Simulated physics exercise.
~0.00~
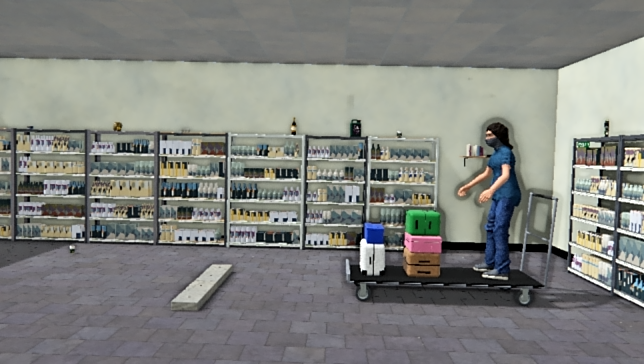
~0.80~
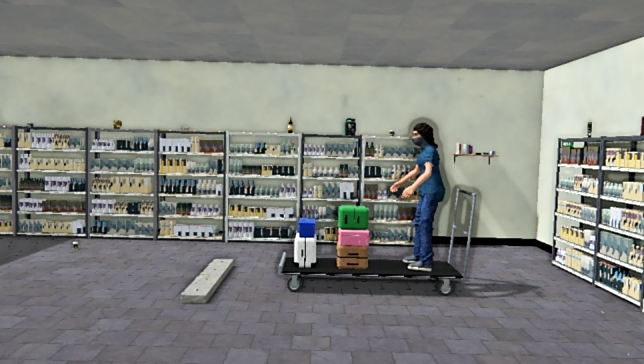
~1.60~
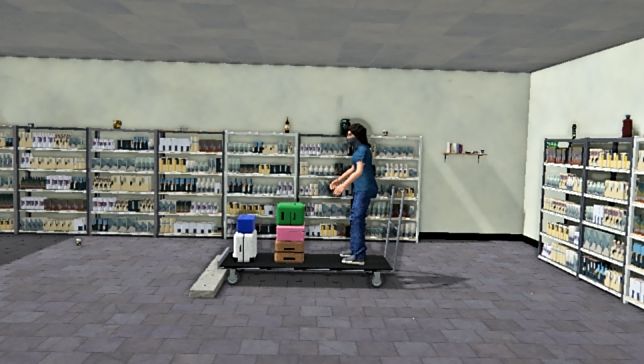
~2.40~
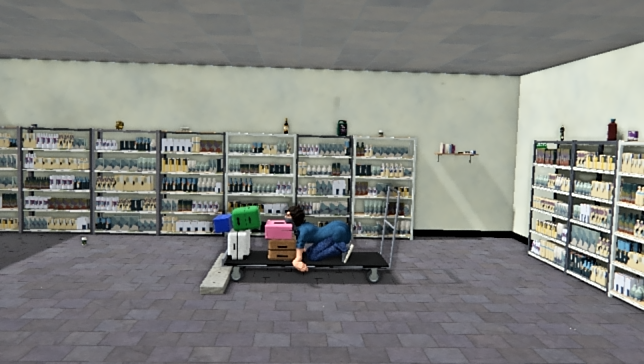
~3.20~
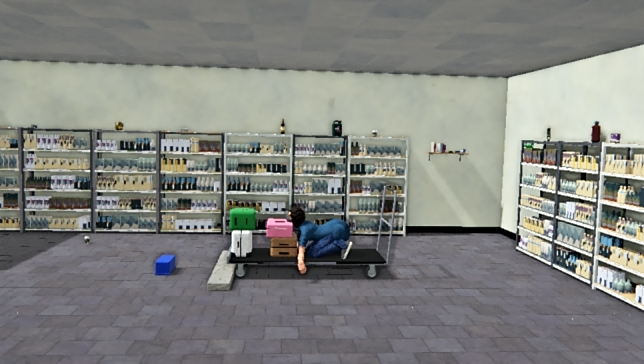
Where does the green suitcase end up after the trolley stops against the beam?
It stays aboard the trolley, having shifted forward off the pink toolbox to rest above the white suitcase near the front.
